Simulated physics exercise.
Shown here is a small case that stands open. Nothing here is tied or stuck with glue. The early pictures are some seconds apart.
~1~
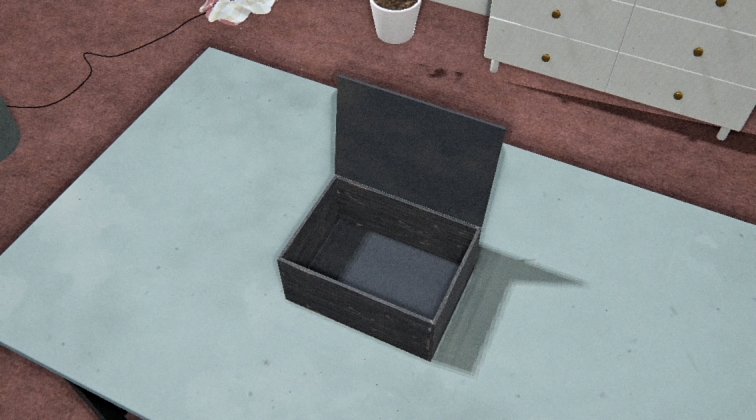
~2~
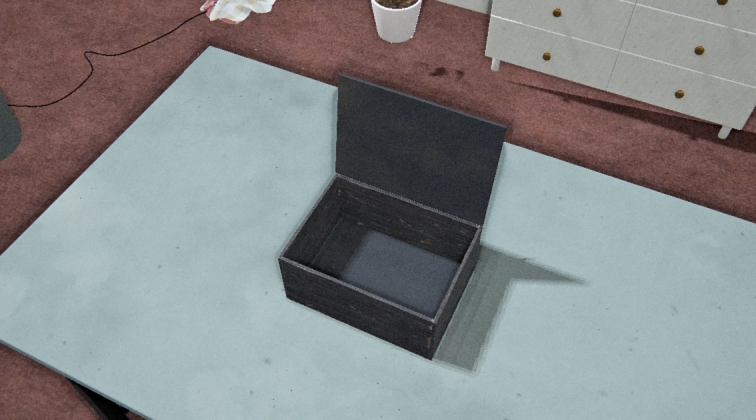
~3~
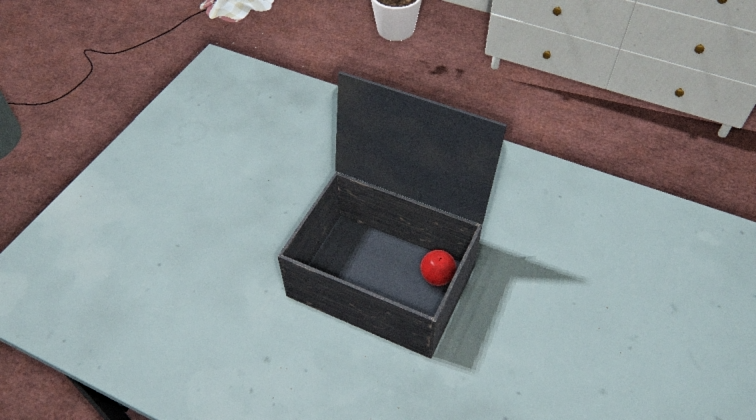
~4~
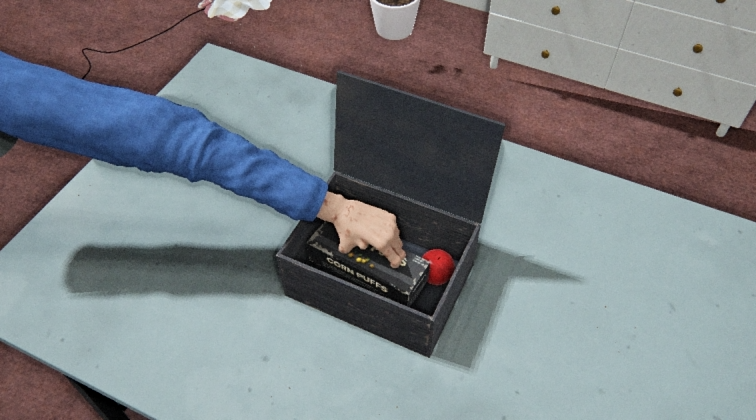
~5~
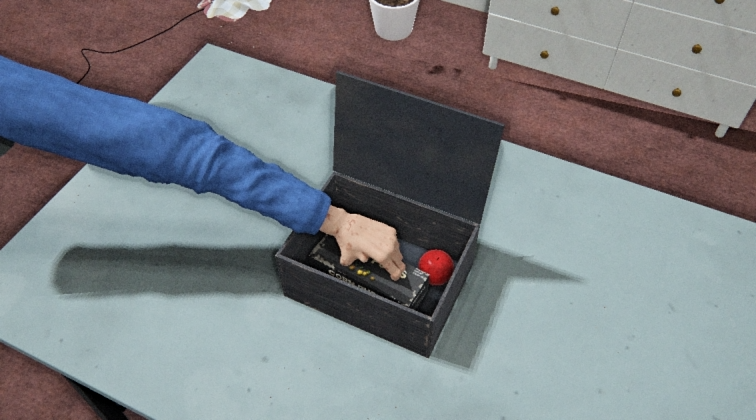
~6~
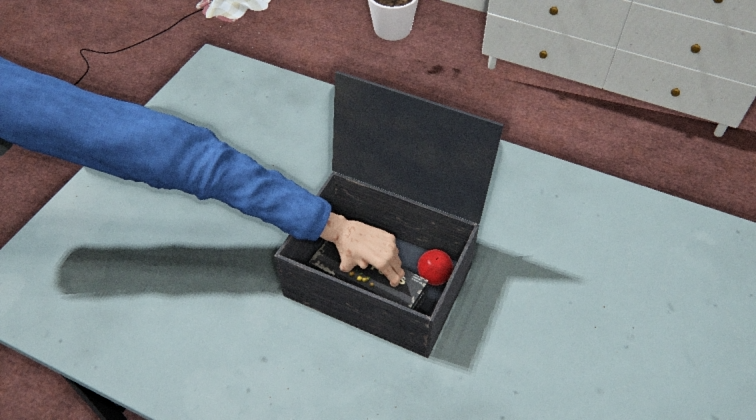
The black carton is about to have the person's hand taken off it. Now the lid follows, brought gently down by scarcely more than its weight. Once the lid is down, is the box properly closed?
Yes, the box is closed.
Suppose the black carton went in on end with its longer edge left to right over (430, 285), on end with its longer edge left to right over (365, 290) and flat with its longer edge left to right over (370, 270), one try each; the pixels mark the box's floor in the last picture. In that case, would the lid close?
Case one lid open, case two lid open, case three lid shut.
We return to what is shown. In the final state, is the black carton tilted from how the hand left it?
Observation: The black carton keeps the set orientation.
Then, 1.20 s later than the last frame, lid starting down.
Then, 1.80 s later than the last frame, lid 47° above the rim.
Then, 2.30 s later than the last frame, lid 9° above the rim.
When it is over, lid shut; both as before. End places, in pixels of the last picture, black carton near (368, 279).
